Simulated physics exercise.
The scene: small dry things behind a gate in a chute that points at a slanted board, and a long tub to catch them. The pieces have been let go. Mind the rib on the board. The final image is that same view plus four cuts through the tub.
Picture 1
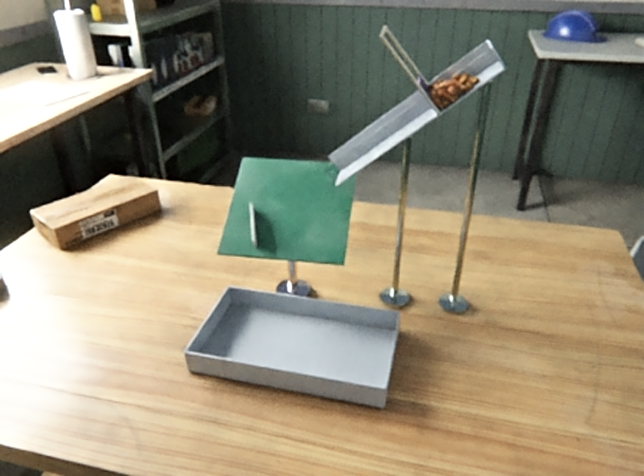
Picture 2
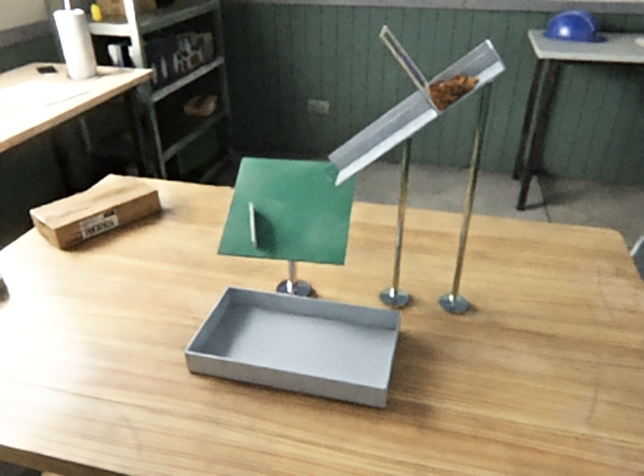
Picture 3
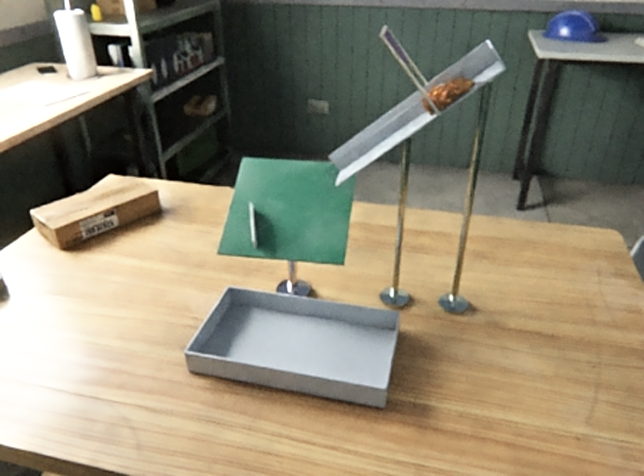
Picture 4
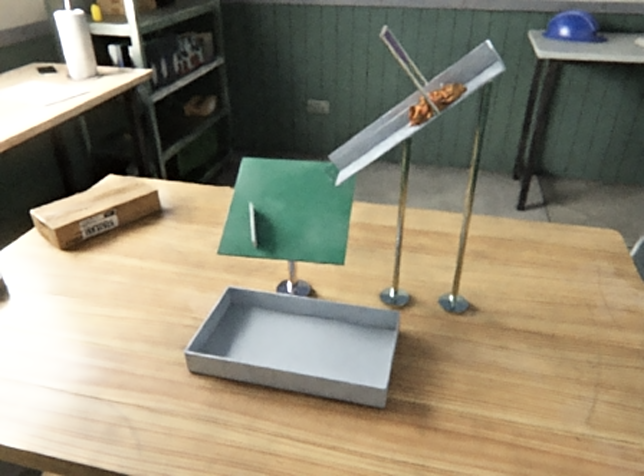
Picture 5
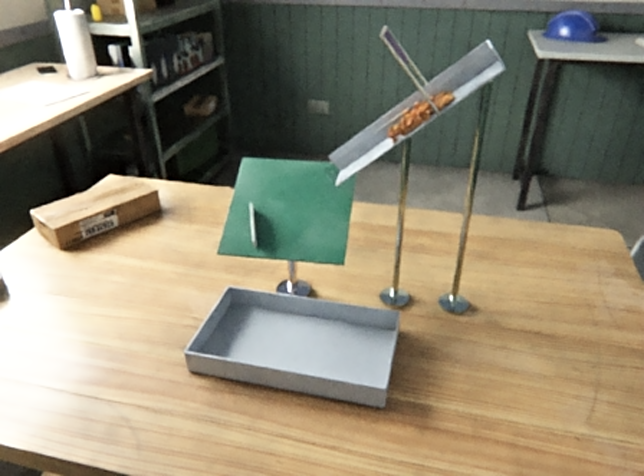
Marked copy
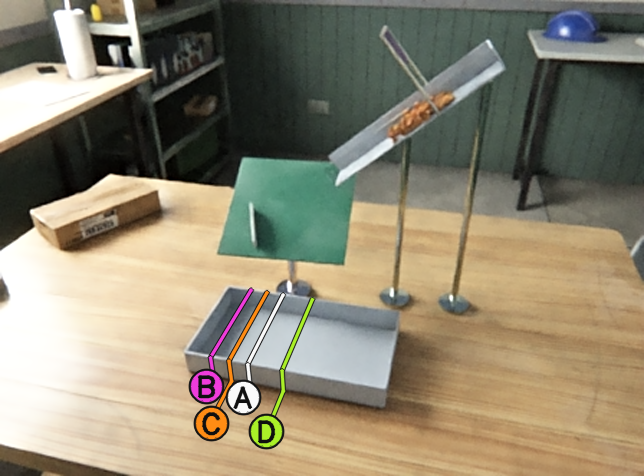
A tilted grey chute holds small brown pieces that slide partway down toward its lip.
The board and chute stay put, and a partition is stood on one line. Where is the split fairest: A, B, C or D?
Line A.
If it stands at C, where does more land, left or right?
The right side.
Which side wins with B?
More lands on the right.
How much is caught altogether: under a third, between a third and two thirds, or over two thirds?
About that: Over two thirds.
On the marked copy, line A crosses the front rim at (248, 363); line B crosses the front rim at (210, 356); line C crosses the front rim at (229, 360); line D crosses the front rim at (282, 369).
If A is chosen, of what is caught, about two thirds on the left of the divider, about a third on the right.
If B is chosen, of what is caught, a small part on the left of the divider, nearly all on the right.
If C is chosen, of what is caught, a small part on the left of the divider, most on the right.
If D is chosen, of what is caught, all on the left of the divider, none on the right.
